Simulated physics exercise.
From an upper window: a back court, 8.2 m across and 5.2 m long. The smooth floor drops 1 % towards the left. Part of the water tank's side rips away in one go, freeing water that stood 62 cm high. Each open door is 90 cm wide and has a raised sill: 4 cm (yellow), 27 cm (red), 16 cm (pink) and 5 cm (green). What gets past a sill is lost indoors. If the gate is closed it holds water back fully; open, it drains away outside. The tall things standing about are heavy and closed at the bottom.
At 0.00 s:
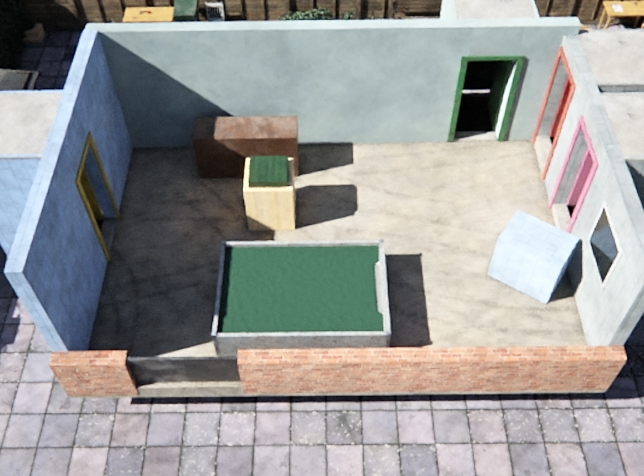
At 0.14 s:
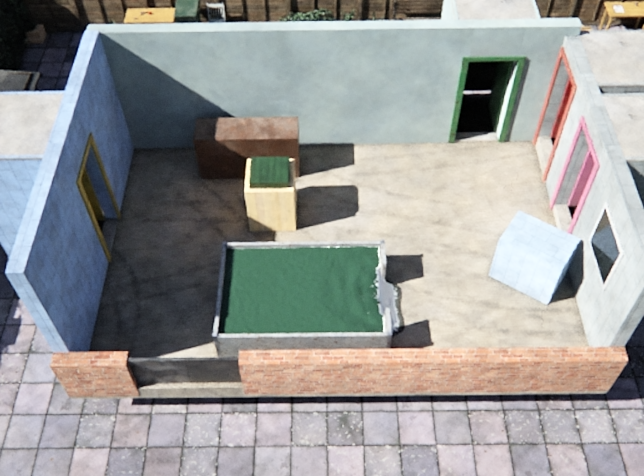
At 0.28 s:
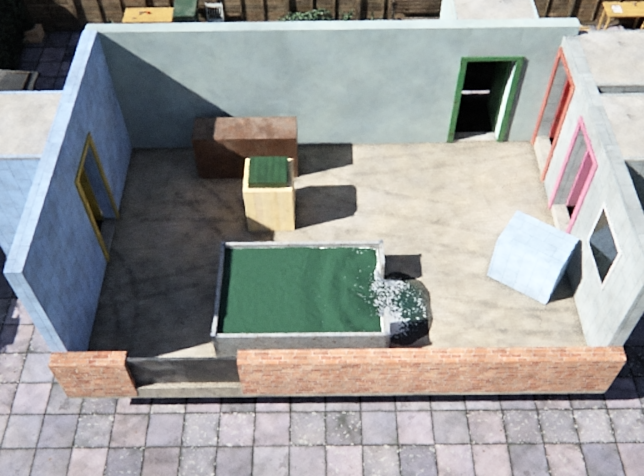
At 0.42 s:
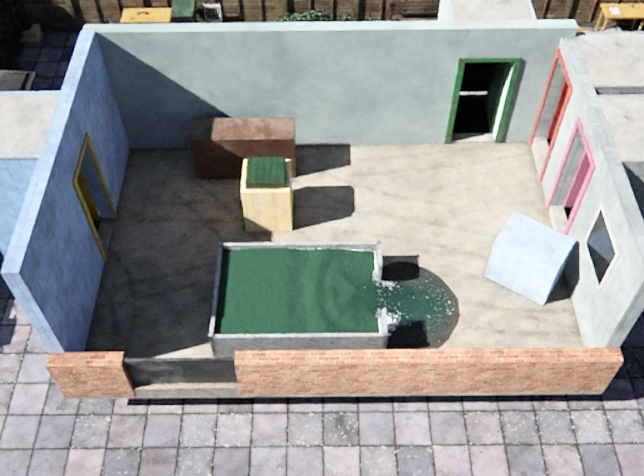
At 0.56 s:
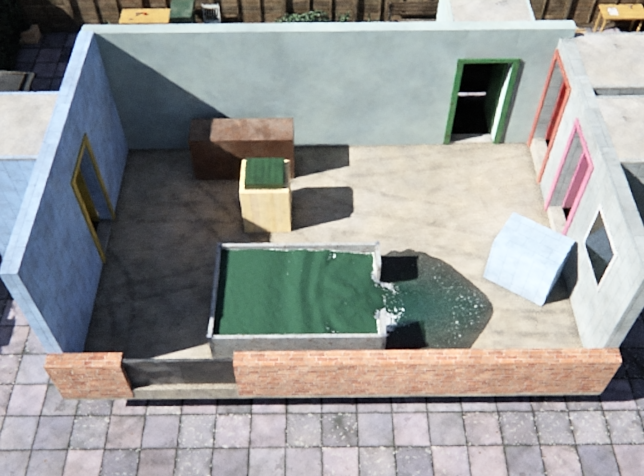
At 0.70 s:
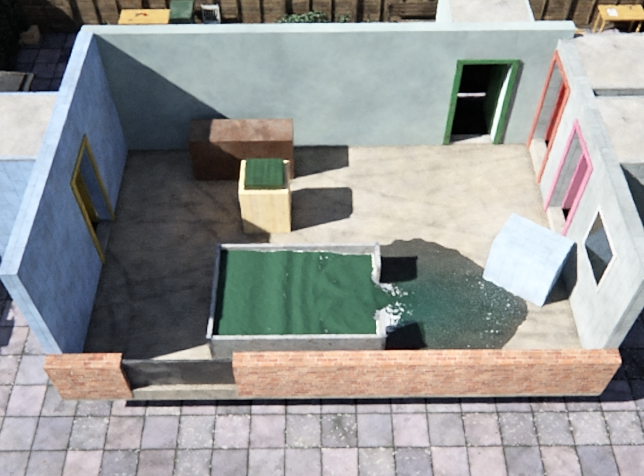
Walled back court seen from above, with the right side of a water tank bursting open and water spreading rightward across the floor.
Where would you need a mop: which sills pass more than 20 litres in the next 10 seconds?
Door by door: At the yellow door it keeps below the limit; at the red door it keeps below the limit; at the pink door it does not reach the limit; at the green door it exceeds the limit.
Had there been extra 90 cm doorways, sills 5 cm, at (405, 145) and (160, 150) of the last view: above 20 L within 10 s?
In turn: Over, below.
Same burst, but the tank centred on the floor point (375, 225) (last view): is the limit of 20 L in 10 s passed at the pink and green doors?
Then: Pink above, green above.
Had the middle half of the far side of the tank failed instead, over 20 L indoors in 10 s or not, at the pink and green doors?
Against that limit: Pink not over, green over.
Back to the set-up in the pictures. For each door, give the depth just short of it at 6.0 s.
In cm: Yellow 0, red 9, pink 4, green 13.
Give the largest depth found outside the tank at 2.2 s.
Roughly 38 cm.
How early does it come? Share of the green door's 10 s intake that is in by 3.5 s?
Some 0 per cent by then.
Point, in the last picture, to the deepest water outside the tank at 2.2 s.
At about (545, 351).
After 1.4 s water covers 20 % of the floor and is deepest (32 cm) near (387, 307); yellow door not reached, red door not reached, pink door not reached, green door not reached.
After 2.2 s water covers 30 % of the floor and is deepest (38 cm) near (545, 351); yellow door not reached, red door 4 cm at the sill, 0 L in, pink door 4 cm at the sill, 0 L in, green door not reached.
After 3.5 s water covers 35 % of the floor and is deepest (36 cm) near (561, 287); yellow door not reached, red door 14 cm at the sill, 0 L in, pink door 4 cm at the sill, 0 L in, green door 11 cm at the sill, 3 L in.
After 6.0 s water covers 55 % of the floor and is deepest (20 cm) near (451, 315); yellow door not reached, red door 9 cm at the sill, 0 L in, pink door 4 cm at the sill, 0 L in, green door 13 cm at the sill, 91 L in.
After 10.0 s water covers 85 % of the floor and is deepest (14 cm) near (390, 353); yellow door 2 cm at the sill, 0 L in, red door 8 cm at the sill, 0 L in, pink door 7 cm at the sill, 0 L in, green door 11 cm at the sill, 225 L in.
